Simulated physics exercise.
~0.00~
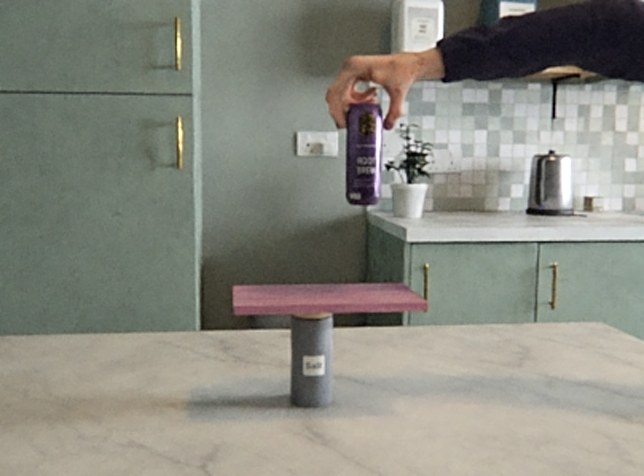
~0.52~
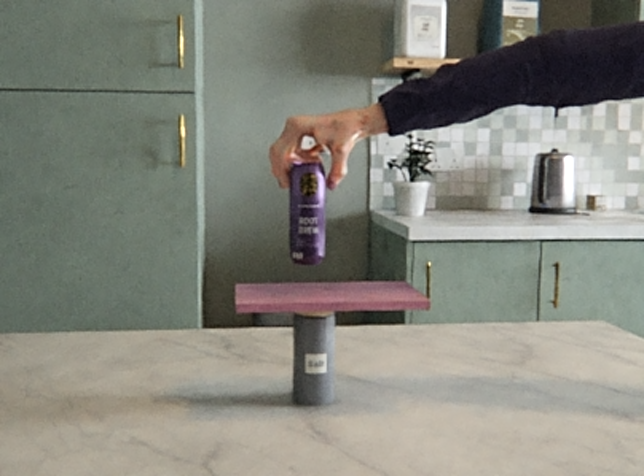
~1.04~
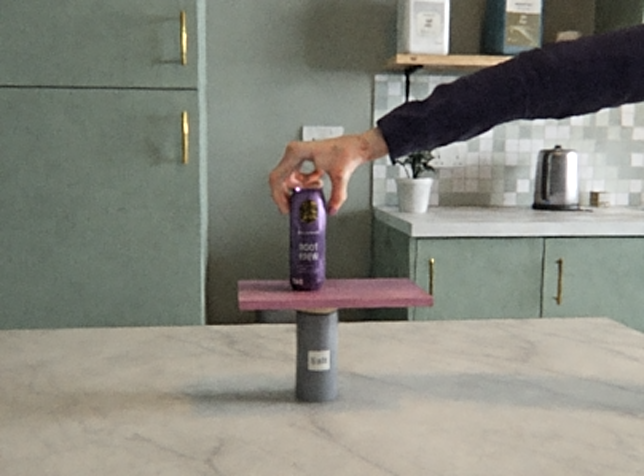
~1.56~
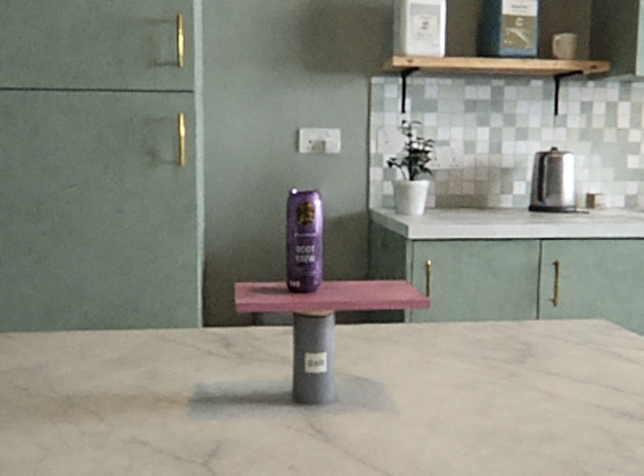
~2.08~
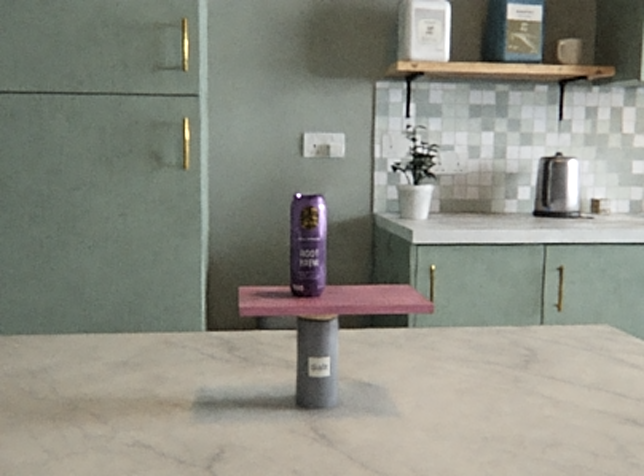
A hand lowers a purple can onto a pink board, lets go, and it stays balanced.
